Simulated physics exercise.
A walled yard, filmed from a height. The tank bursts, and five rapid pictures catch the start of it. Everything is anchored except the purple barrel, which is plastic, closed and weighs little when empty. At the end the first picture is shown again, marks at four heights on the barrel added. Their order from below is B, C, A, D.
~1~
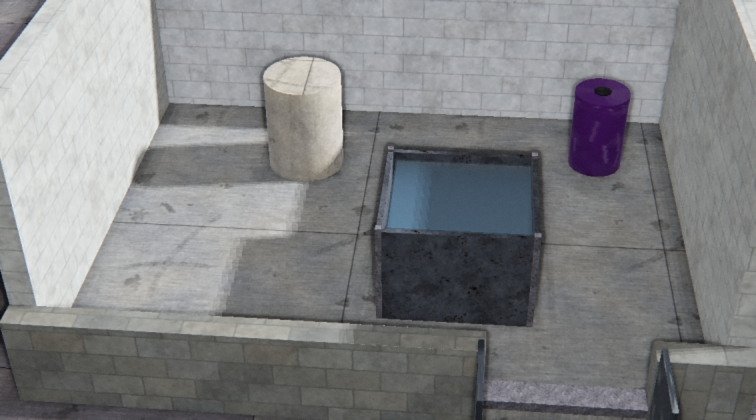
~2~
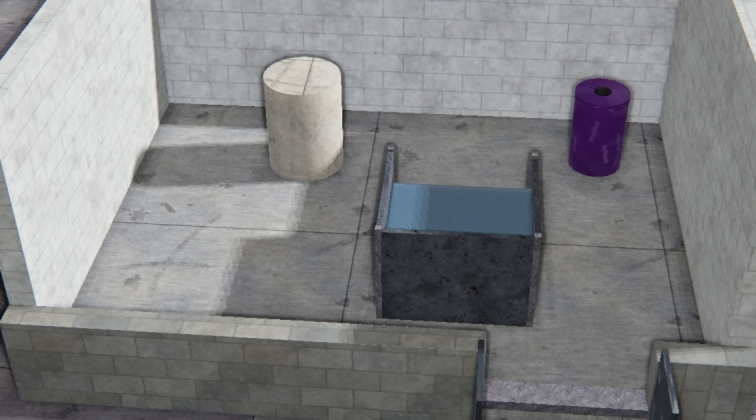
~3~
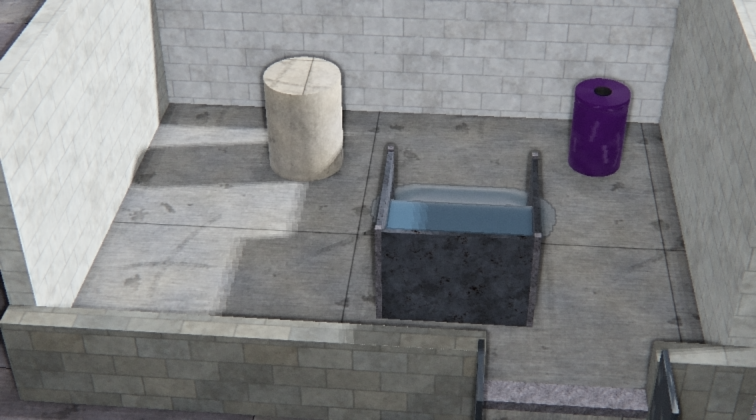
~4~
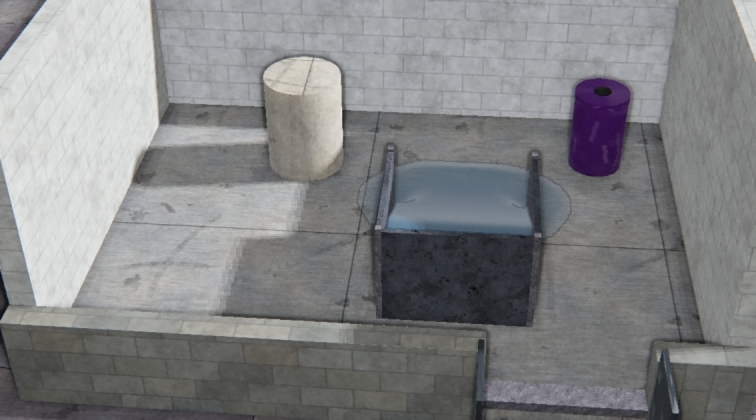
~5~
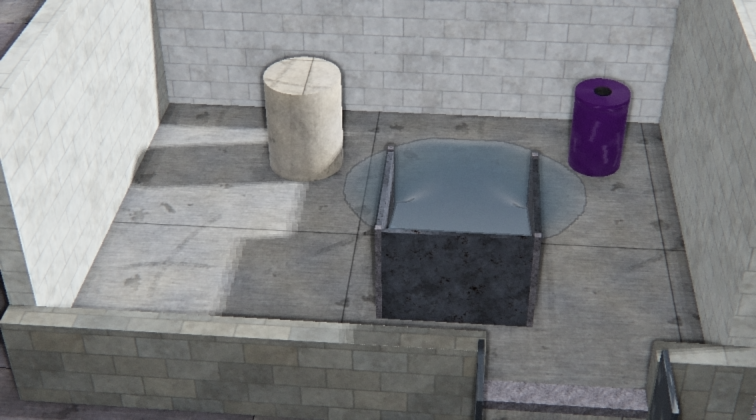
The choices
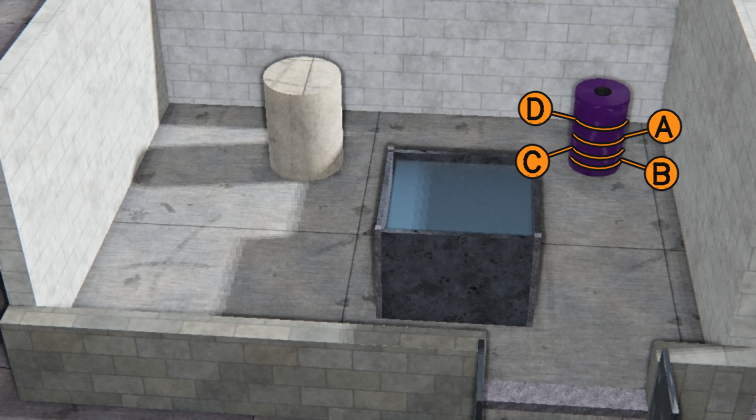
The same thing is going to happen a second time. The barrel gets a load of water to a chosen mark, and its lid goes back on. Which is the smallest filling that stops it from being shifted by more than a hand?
Go for C.
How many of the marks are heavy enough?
Three of them.
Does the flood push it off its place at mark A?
No, not at all.
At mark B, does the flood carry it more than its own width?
Yes, clearly.
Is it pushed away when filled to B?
Yes.
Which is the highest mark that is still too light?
That is mark B.
In orange, A at (600, 145); B at (597, 168); C at (598, 158); D at (602, 129); from the bottom up B, C, A, D.
Choosing A, it does not move.
Choosing B, it is pushed about 3 times its own width away.
Choosing C, it does not move.
Choosing D, it does not move.
